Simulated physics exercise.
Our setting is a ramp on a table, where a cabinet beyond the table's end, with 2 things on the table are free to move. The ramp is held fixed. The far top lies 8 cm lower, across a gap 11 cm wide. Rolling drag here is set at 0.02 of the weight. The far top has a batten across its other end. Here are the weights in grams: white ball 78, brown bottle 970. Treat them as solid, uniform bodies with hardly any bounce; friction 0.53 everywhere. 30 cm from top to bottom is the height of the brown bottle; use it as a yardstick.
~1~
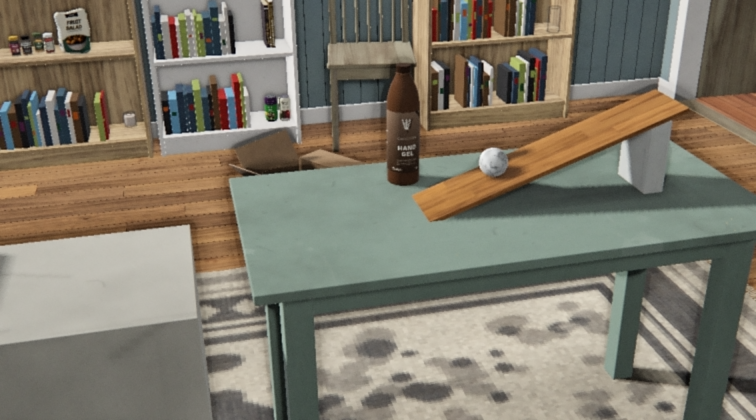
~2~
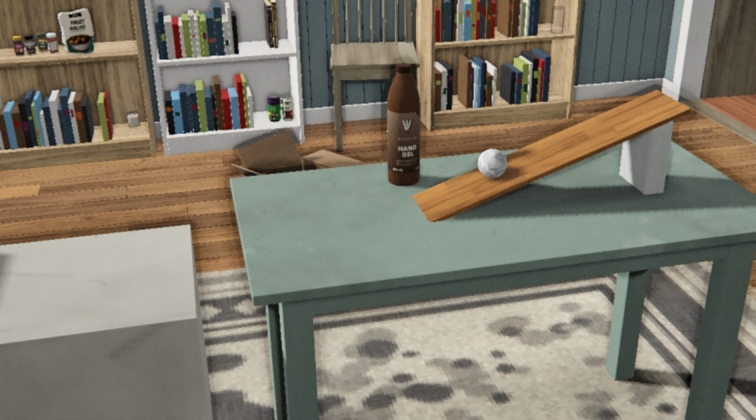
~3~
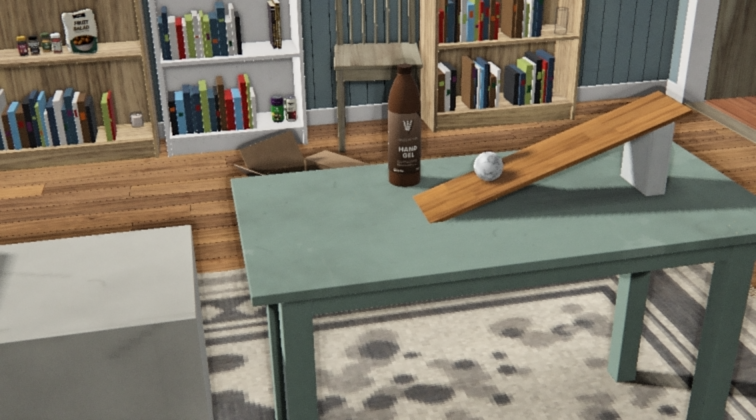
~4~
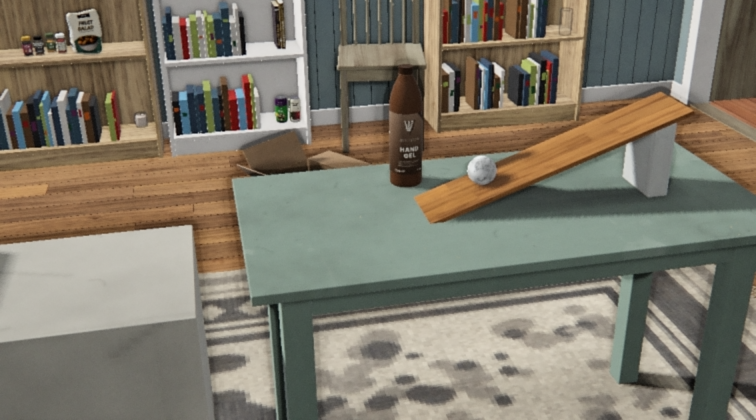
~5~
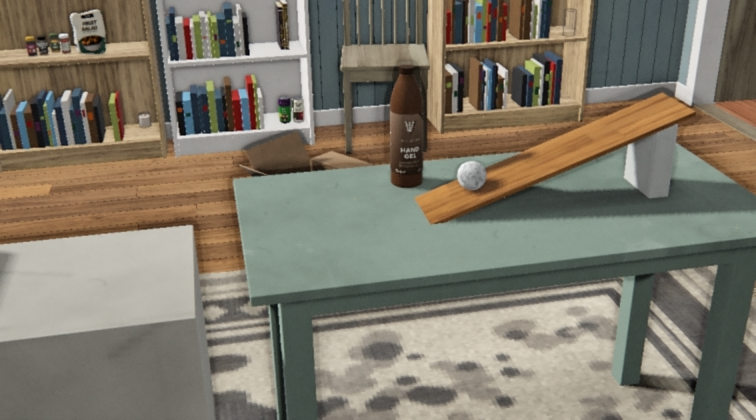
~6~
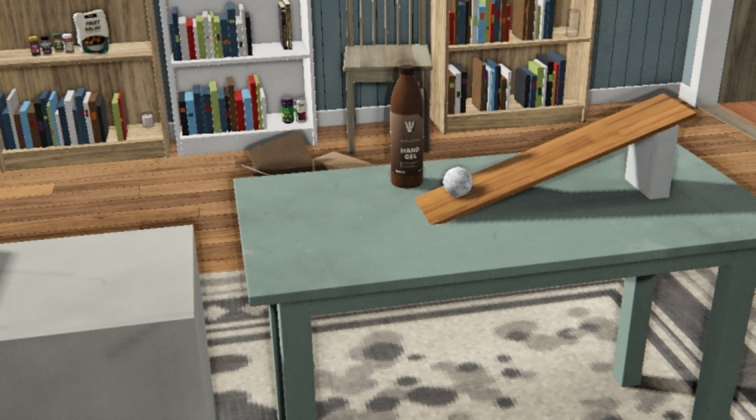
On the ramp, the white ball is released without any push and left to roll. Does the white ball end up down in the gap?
No, it reaches the far top.
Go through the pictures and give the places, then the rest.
In the first picture, 60 cm to the edge; white ball (494, 162); brown bottle (403, 124).
In the second picture, 59 cm to the edge; white ball (493, 163); brown bottle (404, 124).
In the third picture, 58 cm to the edge; white ball (489, 166); brown bottle (405, 125).
In the fourth picture, 57 cm to the edge; white ball (482, 171); brown bottle (406, 125).
In the fifth picture, 54 cm to the edge; white ball (472, 175); brown bottle (407, 126).
In the sixth picture, 51 cm to the edge; white ball (458, 182); brown bottle (407, 126).
Then, 0.40 s on from there, 18 cm to the edge; white ball near (318, 208).
Then, 0.80 s on from there, 14 cm past the table's edge; white ball near (180, 254).
In the end, 41 cm past the table's edge; brown bottle under 8 cm from the start.
